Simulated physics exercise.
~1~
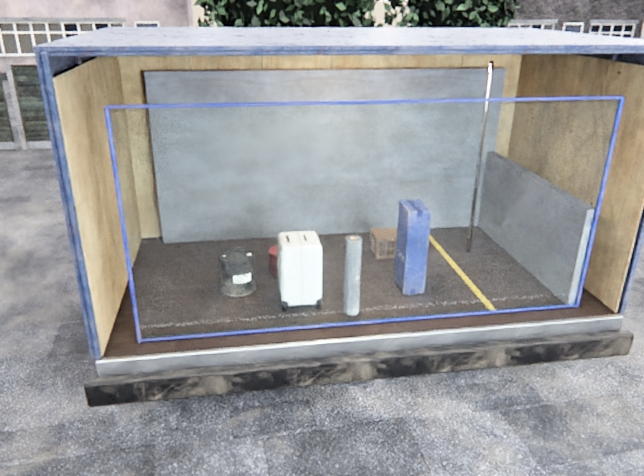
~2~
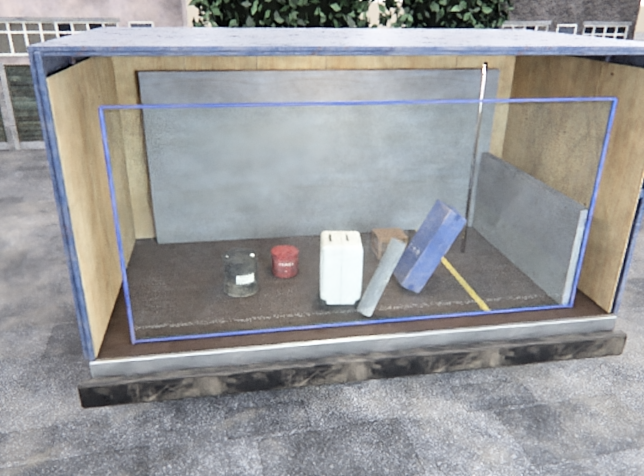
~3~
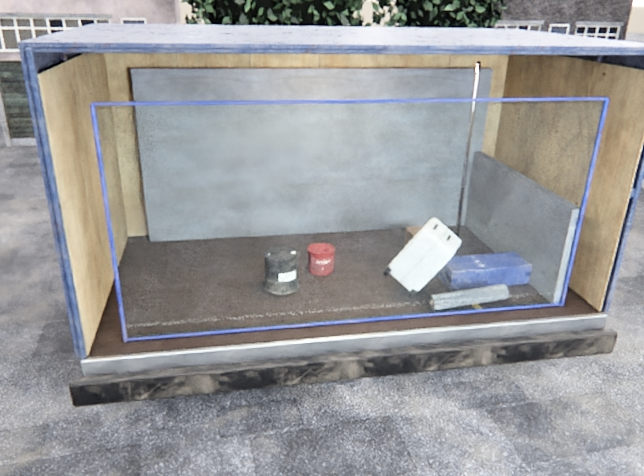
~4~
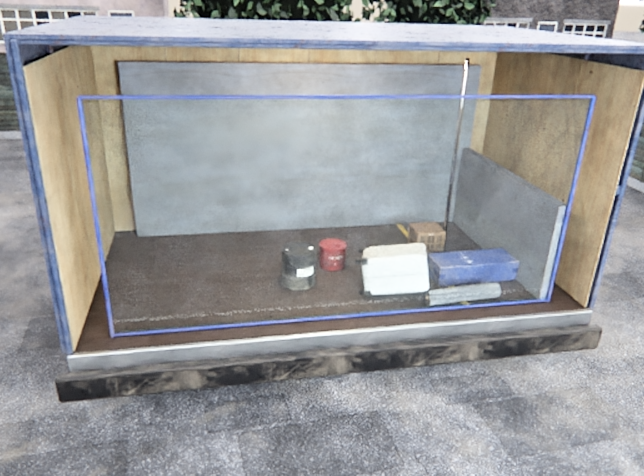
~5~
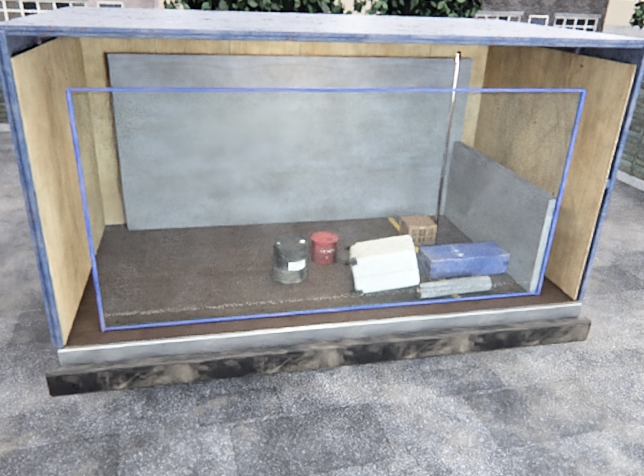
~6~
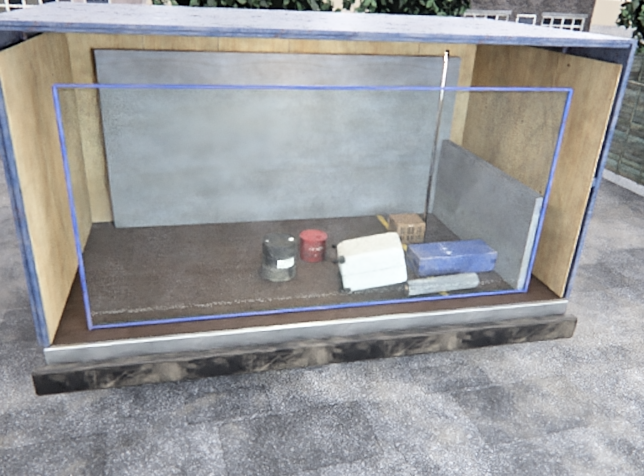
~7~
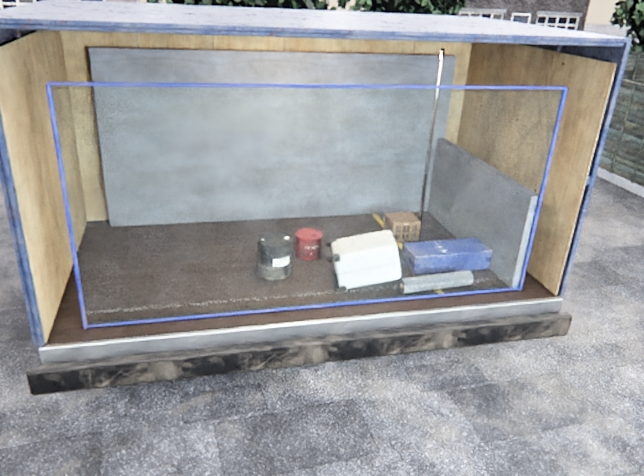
Blue box, white case and grey roll toppling as loose items slide right across a van floor, then all lying still.
